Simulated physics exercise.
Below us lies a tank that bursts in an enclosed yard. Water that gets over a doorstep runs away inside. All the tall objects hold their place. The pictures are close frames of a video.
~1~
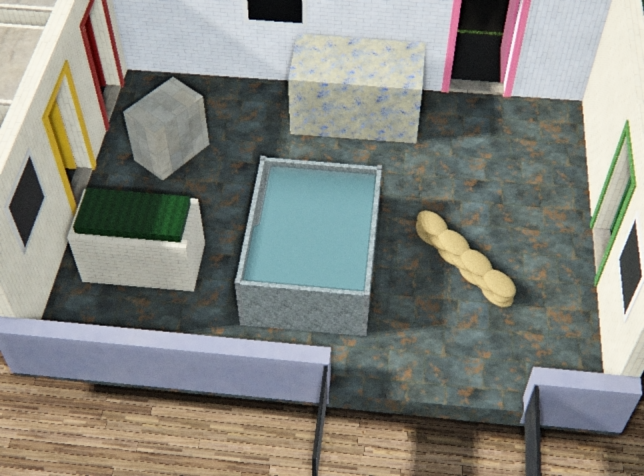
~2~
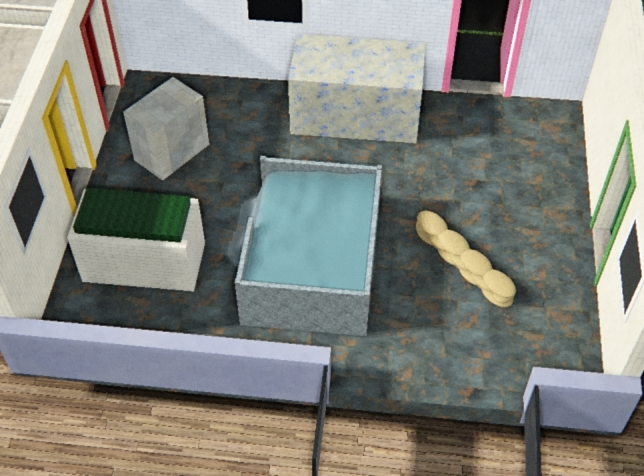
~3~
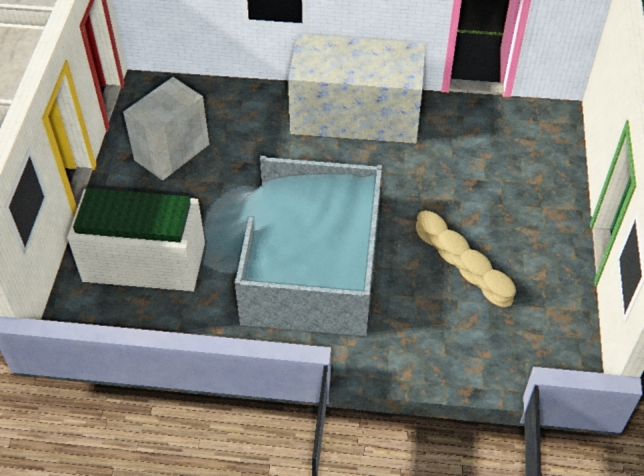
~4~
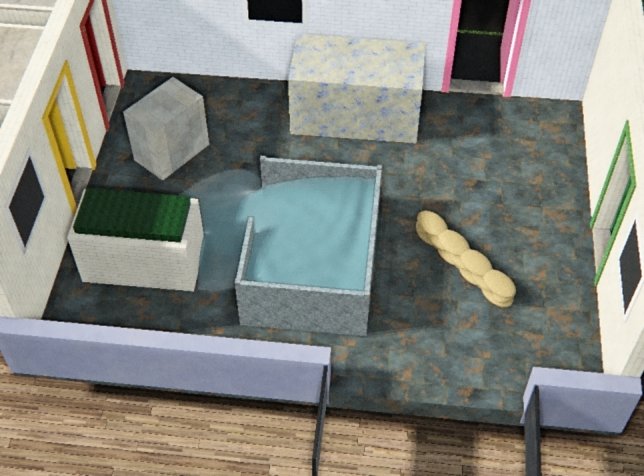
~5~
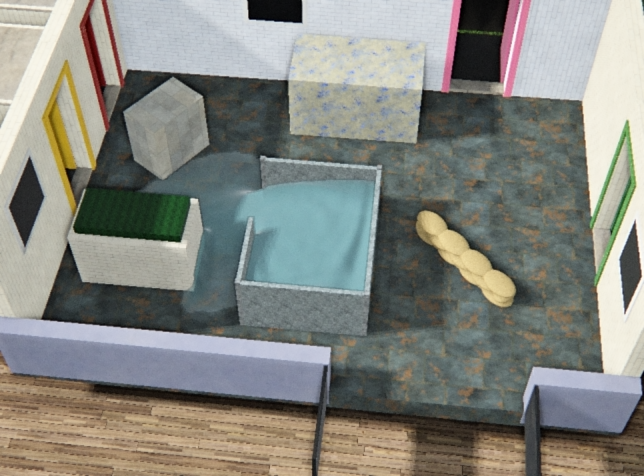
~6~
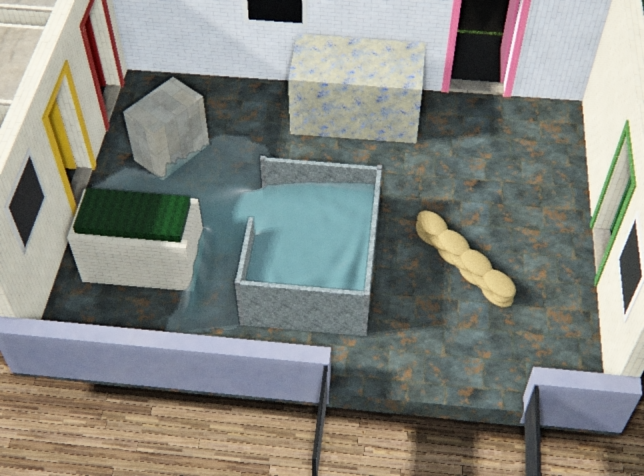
In the video, an open tank of blue water stands among blocks in a walled yard; its left side opens, and water pours through the gap, spreading across the dark floor around the green-topped box and toward the gray block.
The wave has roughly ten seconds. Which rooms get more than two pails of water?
In the end: The yellow door lets in a lot; the green door admits no more than that; the pink door admits no more than that; the red door lets in a lot.
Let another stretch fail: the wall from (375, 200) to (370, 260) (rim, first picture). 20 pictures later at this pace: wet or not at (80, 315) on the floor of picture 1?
Answer: Free of water.
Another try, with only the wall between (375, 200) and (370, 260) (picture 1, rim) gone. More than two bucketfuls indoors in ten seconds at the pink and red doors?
Pink door passes that mark; red door takes less.
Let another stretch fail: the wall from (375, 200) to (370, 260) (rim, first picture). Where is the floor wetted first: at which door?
It is the green one.
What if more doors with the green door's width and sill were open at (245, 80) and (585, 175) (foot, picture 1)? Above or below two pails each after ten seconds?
As listed: Passes that mark, stays under.
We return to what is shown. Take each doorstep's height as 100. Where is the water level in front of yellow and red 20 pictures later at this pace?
About 510 and 70 per cent.
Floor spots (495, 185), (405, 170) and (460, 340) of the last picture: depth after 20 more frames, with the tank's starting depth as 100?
In that order: 0, 0 and 2 per cent.
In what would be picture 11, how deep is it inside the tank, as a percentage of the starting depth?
Roughly 60 per cent.
A moment on, water covers 25 % of the floor; the yellow door far over two buckets in, the green door not reached, the pink door not reached, the red door wet at the sill, nothing in.
Next, water covers 40 % of the floor; the yellow door far over two buckets in, the green door not reached, the pink door not reached, the red door wet at the sill, nothing in.
Then, water covers 50 % of the floor; the yellow door far over two buckets in, the green door not reached, the pink door wet at the sill, nothing in, the red door wet at the sill, nothing in.
Later, water covers 60 % of the floor; the yellow door far over two buckets in, the green door not reached, the pink door wet at the sill, nothing in, the red door under two buckets in.
In the end, water covers 80 % of the floor; the yellow door far over two buckets in, the green door not reached, the pink door wet at the sill, nothing in, the red door over two buckets in.
